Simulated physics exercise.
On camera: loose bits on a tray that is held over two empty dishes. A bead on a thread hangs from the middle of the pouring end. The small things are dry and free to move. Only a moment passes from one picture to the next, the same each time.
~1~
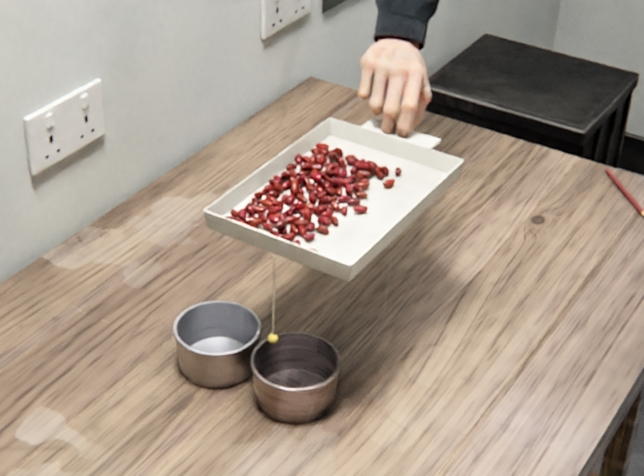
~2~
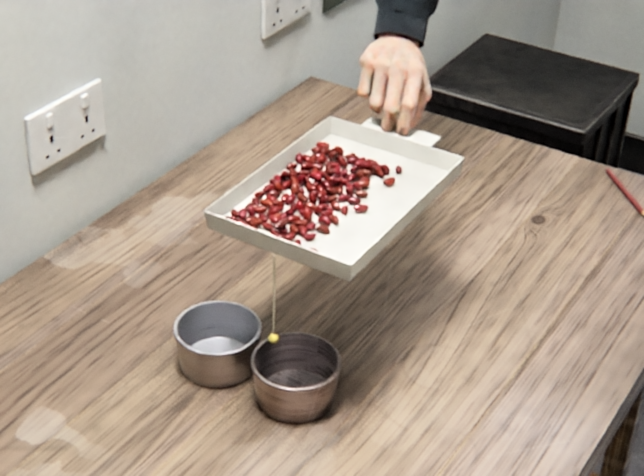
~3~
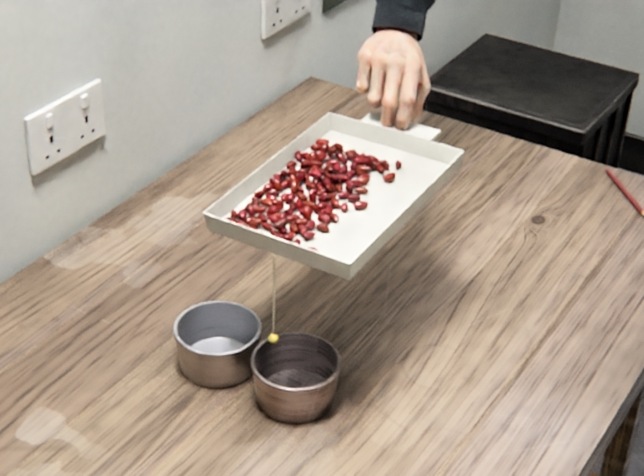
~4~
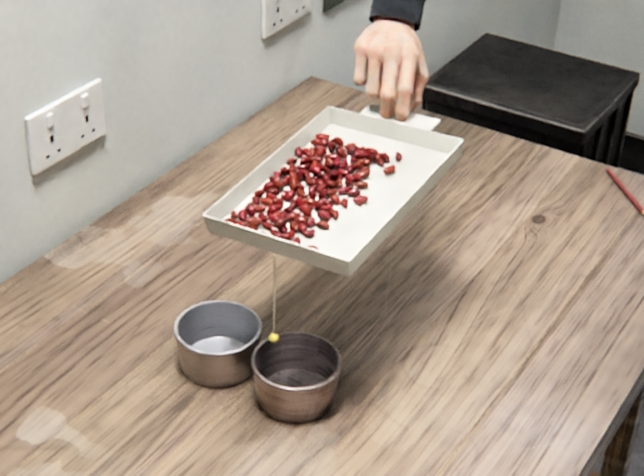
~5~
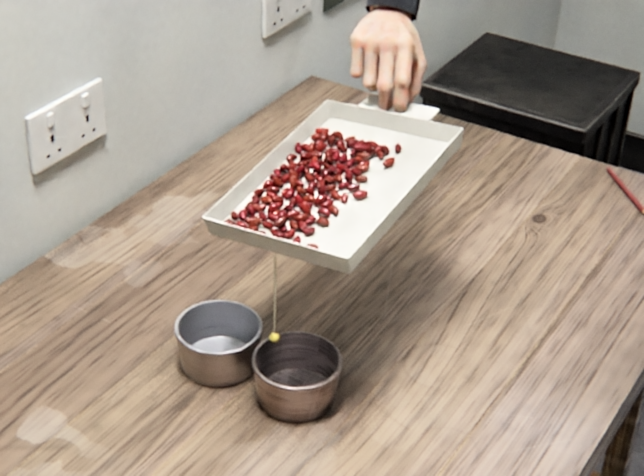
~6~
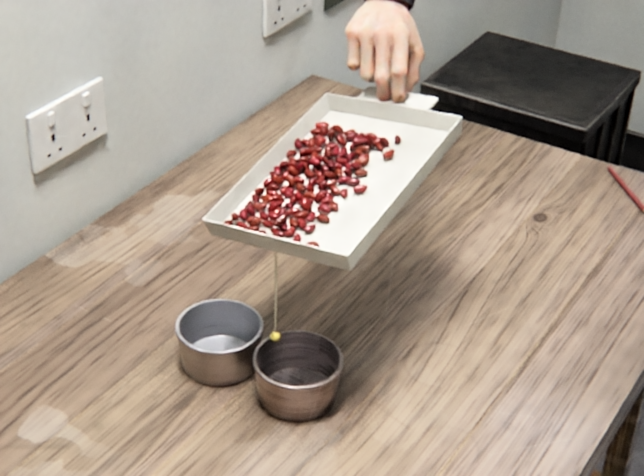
The video shows a hand holding a pale tray of red kidney beans above two empty metallic bowls on a wooden table, a yellow bead hanging beneath, as the tray's handle end gradually rises and it tilts slightly toward its left corner.
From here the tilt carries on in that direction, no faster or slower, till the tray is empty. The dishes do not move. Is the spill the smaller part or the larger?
They take the larger part between them.
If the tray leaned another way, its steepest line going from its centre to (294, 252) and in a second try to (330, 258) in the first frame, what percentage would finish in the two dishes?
Roughly 10 per cent, and 20 per cent.
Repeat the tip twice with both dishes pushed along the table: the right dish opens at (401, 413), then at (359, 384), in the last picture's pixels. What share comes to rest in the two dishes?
Near 0 % and 0 %.
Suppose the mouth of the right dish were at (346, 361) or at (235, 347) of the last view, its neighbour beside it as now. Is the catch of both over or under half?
At the first place the smaller part, at the second above a half.
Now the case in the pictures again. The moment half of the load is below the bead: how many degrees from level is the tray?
Near 100 degrees.
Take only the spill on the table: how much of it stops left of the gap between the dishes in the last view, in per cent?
Roughly 90 in a hundred.
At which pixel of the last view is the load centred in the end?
Near (219, 349).
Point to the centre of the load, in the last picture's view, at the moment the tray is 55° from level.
At about (274, 168).
Soon, tray tipped steeply; all on the tray.
A while on, tray tipped right over; most on the tray; a small part in the left dish; a stray few outside both; a stray few in the air.
Towards the end, tray tipped past a quarter turn; nearly all in the left dish; a small part outside both.
Finally, tray tipped past a quarter turn; none in the right dish; nearly all in the left dish; a small part outside both.
